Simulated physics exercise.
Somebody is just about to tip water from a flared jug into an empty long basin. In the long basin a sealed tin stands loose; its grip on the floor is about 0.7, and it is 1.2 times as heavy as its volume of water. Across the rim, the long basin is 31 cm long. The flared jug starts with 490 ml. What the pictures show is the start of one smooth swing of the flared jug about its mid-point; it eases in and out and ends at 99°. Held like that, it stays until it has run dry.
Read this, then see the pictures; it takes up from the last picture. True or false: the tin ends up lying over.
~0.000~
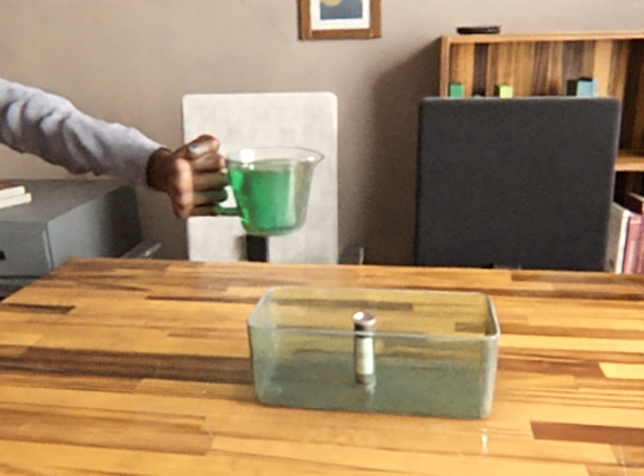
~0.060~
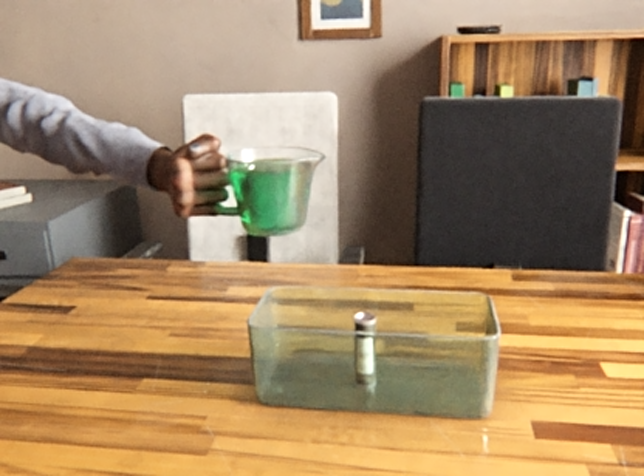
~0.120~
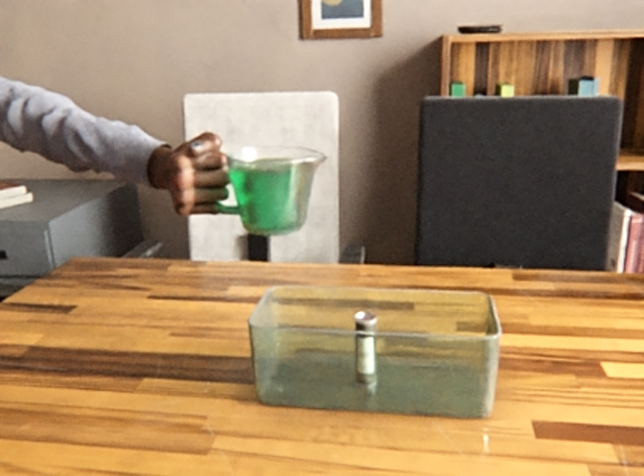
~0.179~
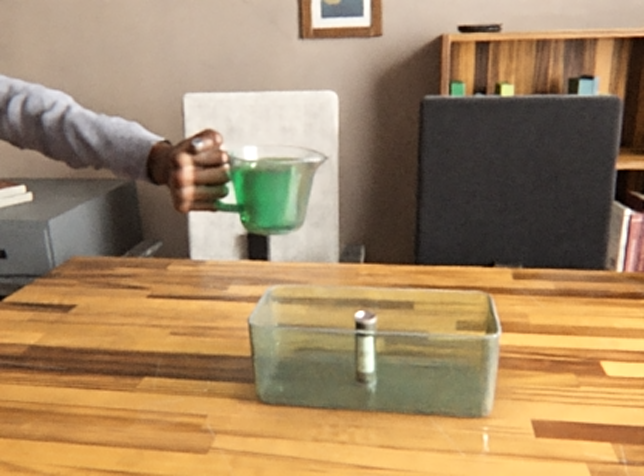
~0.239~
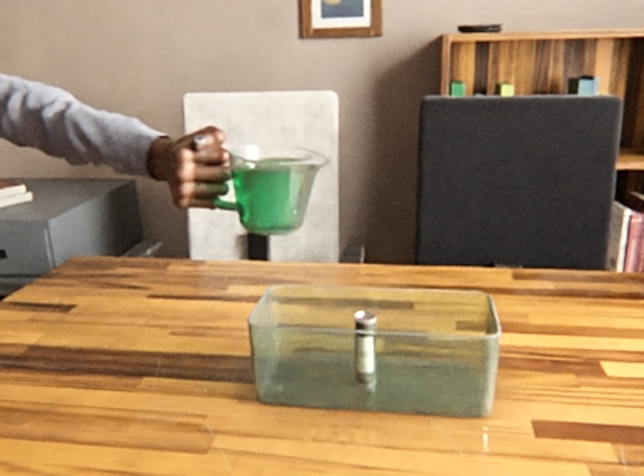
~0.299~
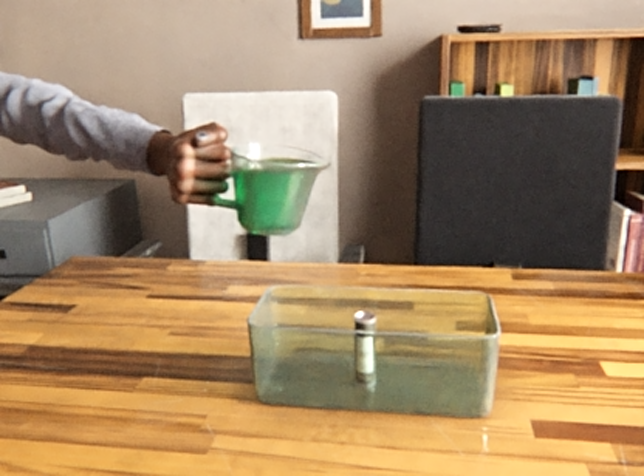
False.
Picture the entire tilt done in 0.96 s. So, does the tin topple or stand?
The tin stays on its base.
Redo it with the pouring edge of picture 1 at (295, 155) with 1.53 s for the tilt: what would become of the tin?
Then it tips over.
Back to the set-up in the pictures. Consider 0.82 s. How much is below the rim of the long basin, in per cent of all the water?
About 9 per cent.
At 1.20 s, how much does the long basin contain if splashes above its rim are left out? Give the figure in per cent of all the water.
Around 64 parts in a hundred.
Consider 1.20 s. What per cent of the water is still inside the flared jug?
Near 18 percent, more or less.
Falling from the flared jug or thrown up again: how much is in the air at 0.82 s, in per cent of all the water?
Around 18 in a hundred.
By 0.82 s the tilt is 55° and 73 per cent is still to pour; the tin stands where it began.
By 1.20 s the tilt is 88° and 18 per cent is still to pour; the tin stands where it began.
By 1.60 s the tilt is 99° and 0 per cent is still to pour; the tin stands where it began.
By 2.03 s the tilt is 99° and 0 per cent is still to pour; the tin stands where it began.
At rest the tin stands where it began.
